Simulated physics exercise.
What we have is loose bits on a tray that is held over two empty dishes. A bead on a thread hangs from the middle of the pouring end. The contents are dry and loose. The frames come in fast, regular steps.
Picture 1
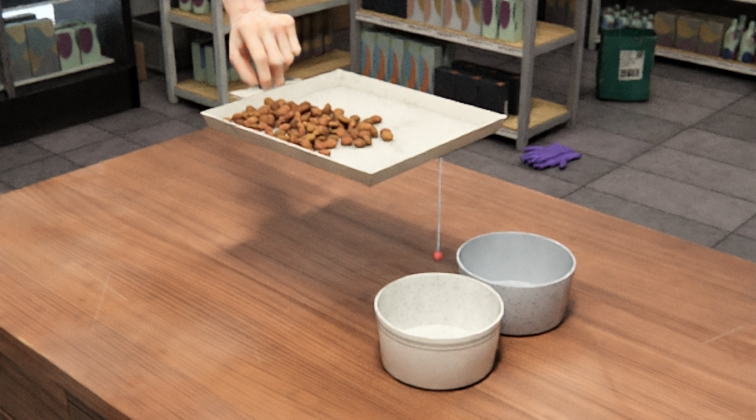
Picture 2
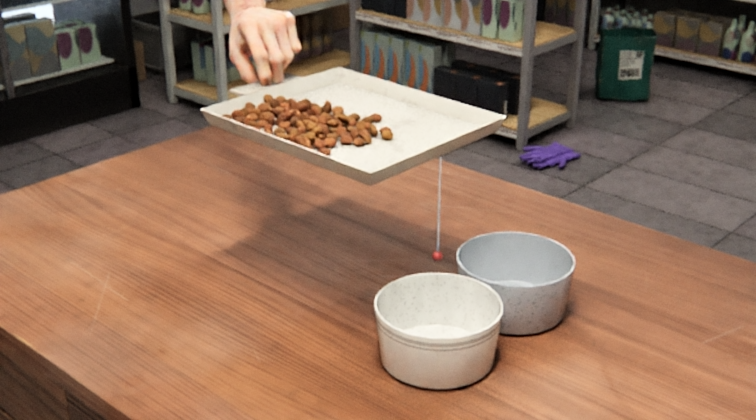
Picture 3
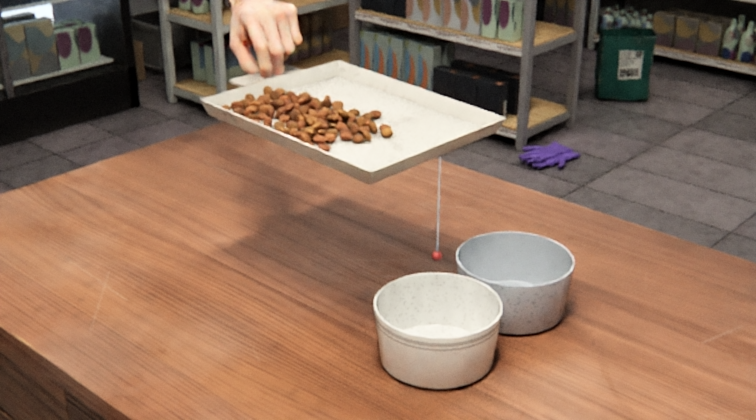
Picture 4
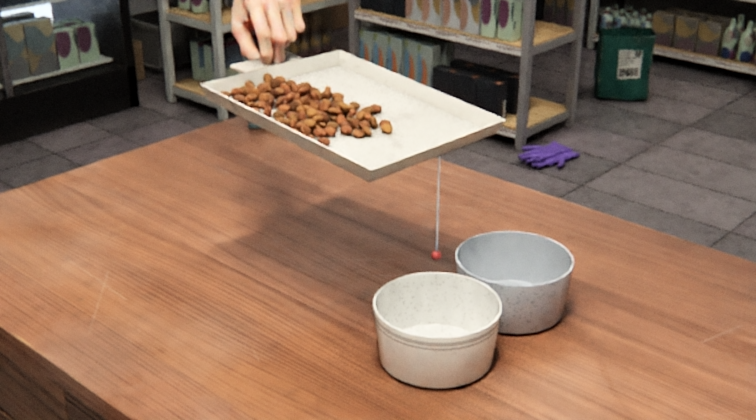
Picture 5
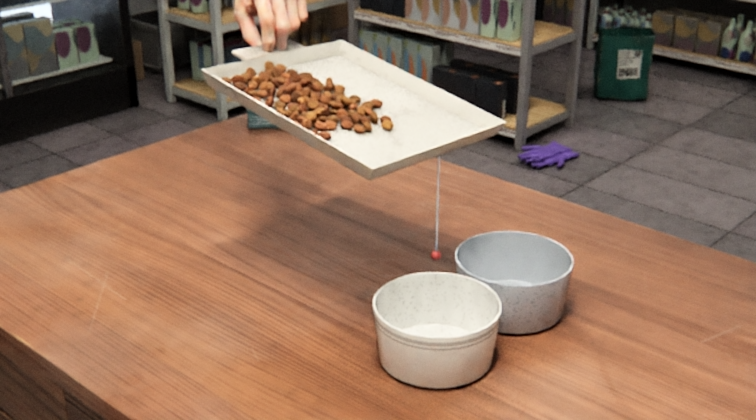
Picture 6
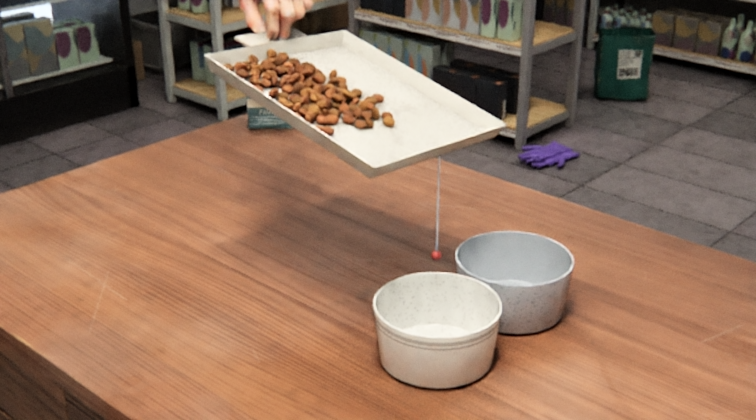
To begin with, a hand holds a pale tray of loose brown bits level above two empty dishes on a wooden table, a red bead hanging on a thread from its near end. The hand then raises the back of the tray, tilting it slightly towards its right corner, while the bits stay heaped.
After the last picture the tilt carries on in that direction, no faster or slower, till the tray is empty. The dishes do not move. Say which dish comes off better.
More goes to the right-hand dish.
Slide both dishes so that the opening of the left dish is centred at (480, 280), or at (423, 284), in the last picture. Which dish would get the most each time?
First the left one, then the dish on the right.
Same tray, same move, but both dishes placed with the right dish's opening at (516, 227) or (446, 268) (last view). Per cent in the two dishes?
About 80 and 50 per cent.
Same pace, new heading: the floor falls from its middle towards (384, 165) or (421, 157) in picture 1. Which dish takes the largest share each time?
First the dish on the left, then the left dish.
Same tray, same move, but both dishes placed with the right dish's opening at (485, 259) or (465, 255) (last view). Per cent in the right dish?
In turn 80 and 70 in a hundred.
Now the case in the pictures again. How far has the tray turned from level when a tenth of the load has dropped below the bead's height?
At about 60°.
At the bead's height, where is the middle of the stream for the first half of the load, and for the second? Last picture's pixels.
Around (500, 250) and then (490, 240).
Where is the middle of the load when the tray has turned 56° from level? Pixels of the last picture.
Near (465, 143).
Soon, tray tipped steeply; most on the tray; a stray few in the right dish; about a quarter in the air.
A while on, tray tipped right over; about a quarter on the tray; a small part in the left dish; about half in the right dish; a stray few outside both; a small part in the air.
Towards the end, tray tipped past a quarter turn; about a quarter in the left dish; most in the right dish; a stray few outside both.
Finally, tray tipped past a quarter turn; about a quarter in the left dish; most in the right dish; a stray few outside both.
